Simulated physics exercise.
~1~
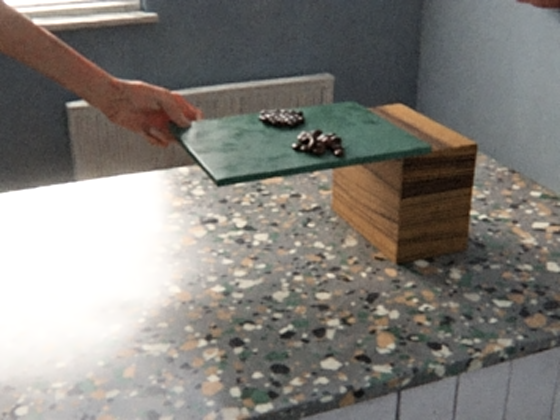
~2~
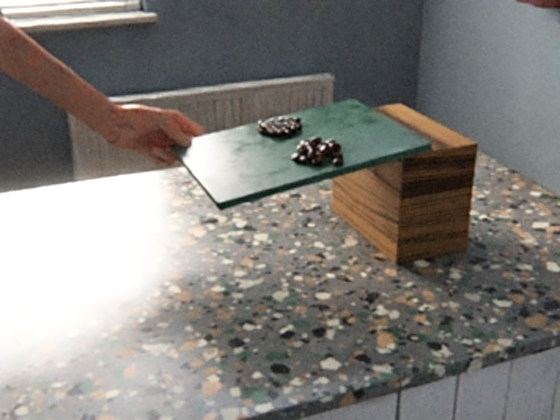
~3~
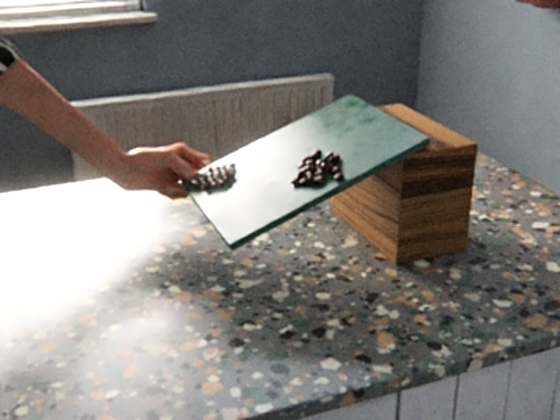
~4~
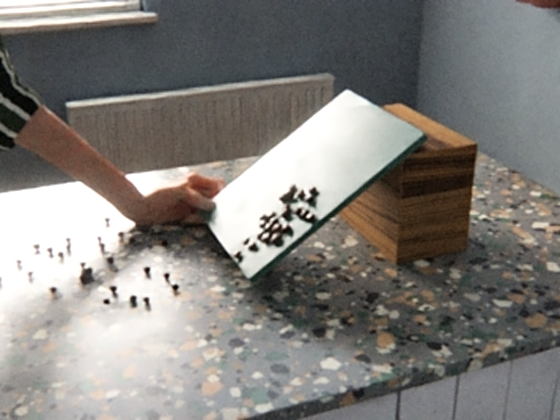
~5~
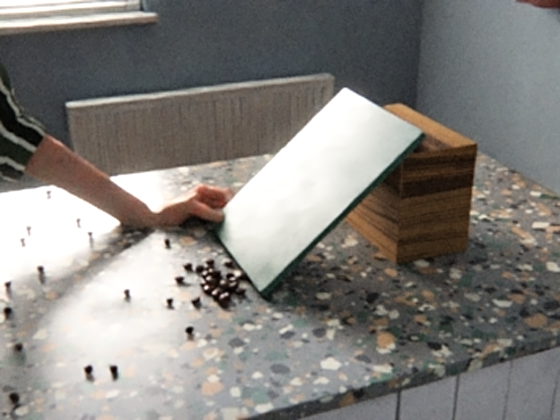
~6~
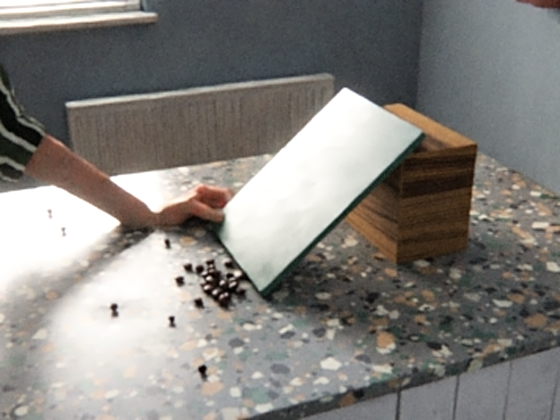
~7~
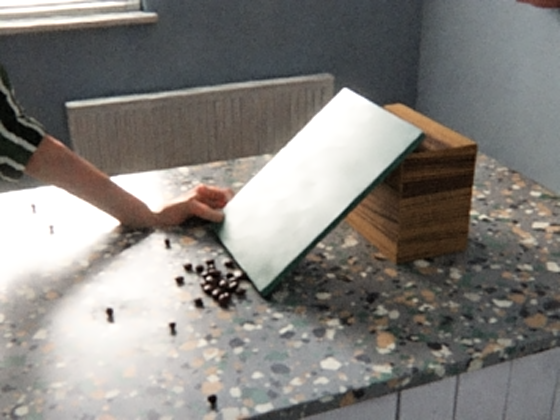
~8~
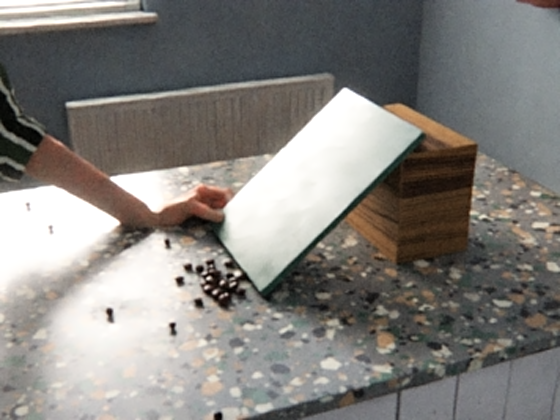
A hand reaching in from the left holds one end of a green board level, its other end on a striped wooden block, above a speckled stone counter seen from slightly above, with a radiator and grey-blue walls behind. Two small piles of dark, bean-like pieces sit on the board, one farther back, one nearer. As the hand lowers its end, the far pile slides first, then scatters leftward across the counter. The near pile slides down after it and gathers at the board's foot. Finally the board rests as a steep ramp, with the far pile's few remaining pieces spread widely.
